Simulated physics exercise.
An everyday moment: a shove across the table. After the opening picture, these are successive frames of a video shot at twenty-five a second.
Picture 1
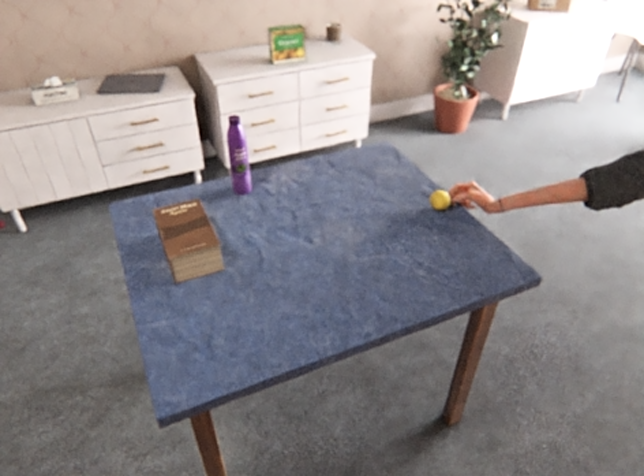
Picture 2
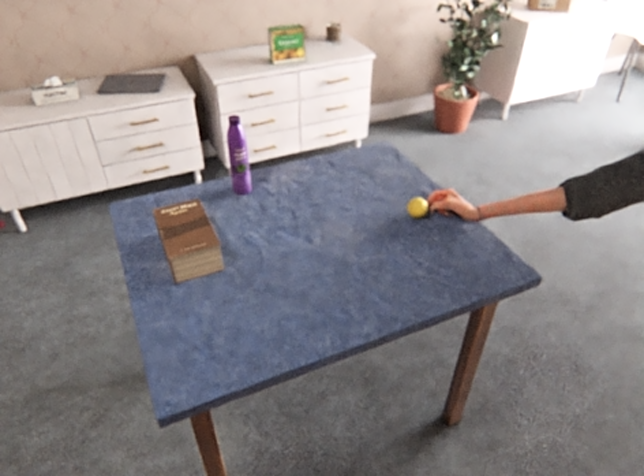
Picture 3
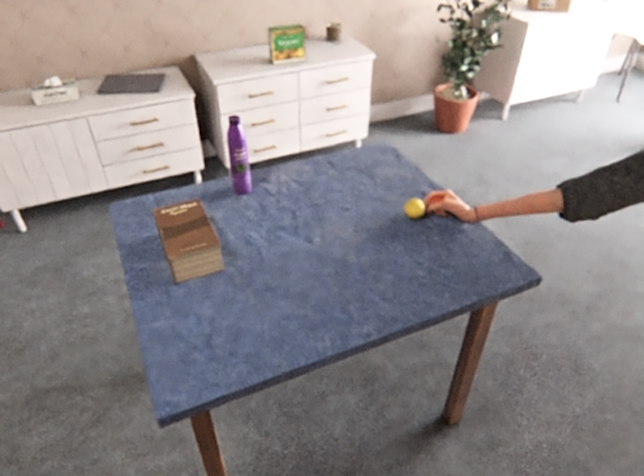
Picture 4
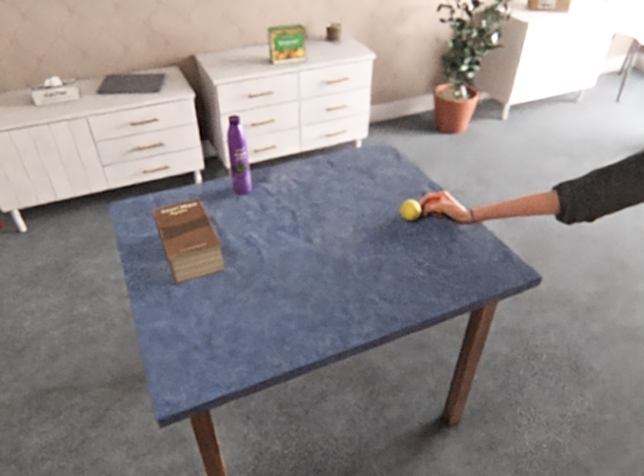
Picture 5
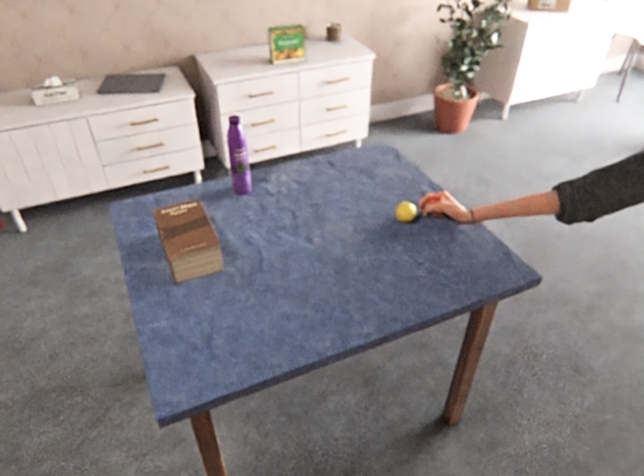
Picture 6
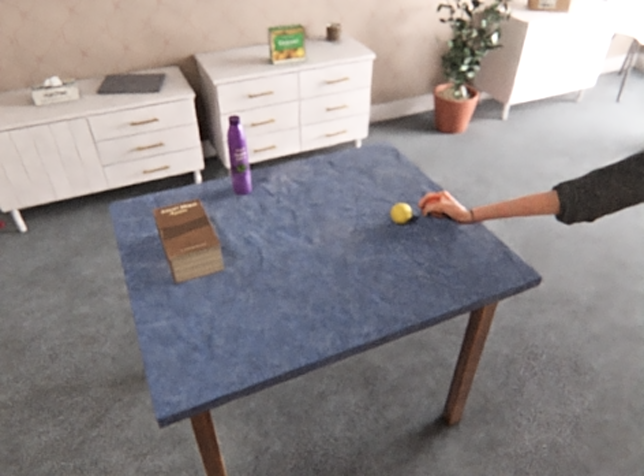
We see a hand at the right of a blue table push a yellow lemon a short way left, past a purple bottle and brown book standing still; the hand then stays nearly still while the lemon creeps slightly farther left.
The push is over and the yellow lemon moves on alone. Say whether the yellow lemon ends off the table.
The yellow lemon stays on the table.
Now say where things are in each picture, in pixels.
Under the hand; yellow lemon (440, 200), in the first picture.
Under the hand; yellow lemon (418, 208), in the second picture.
Under the hand; yellow lemon (415, 209), in the third picture.
Yellow lemon (411, 210), in the fourth picture.
Yellow lemon (406, 212) moved a little, in the fifth picture.
Yellow lemon (401, 214) moved a little, in the sixth picture.
Then, 0.10 s later than the last frame, yellow lemon moved about its own width near (390, 217).
Then, 0.40 s later than the last frame, yellow lemon moved well along near (363, 227).
Then, 0.70 s later than the last frame, yellow lemon moved well along near (346, 233).
When it is over, moved from the start, yellow lemon. End places, in pixels of the last picture, yellow lemon near (340, 235).
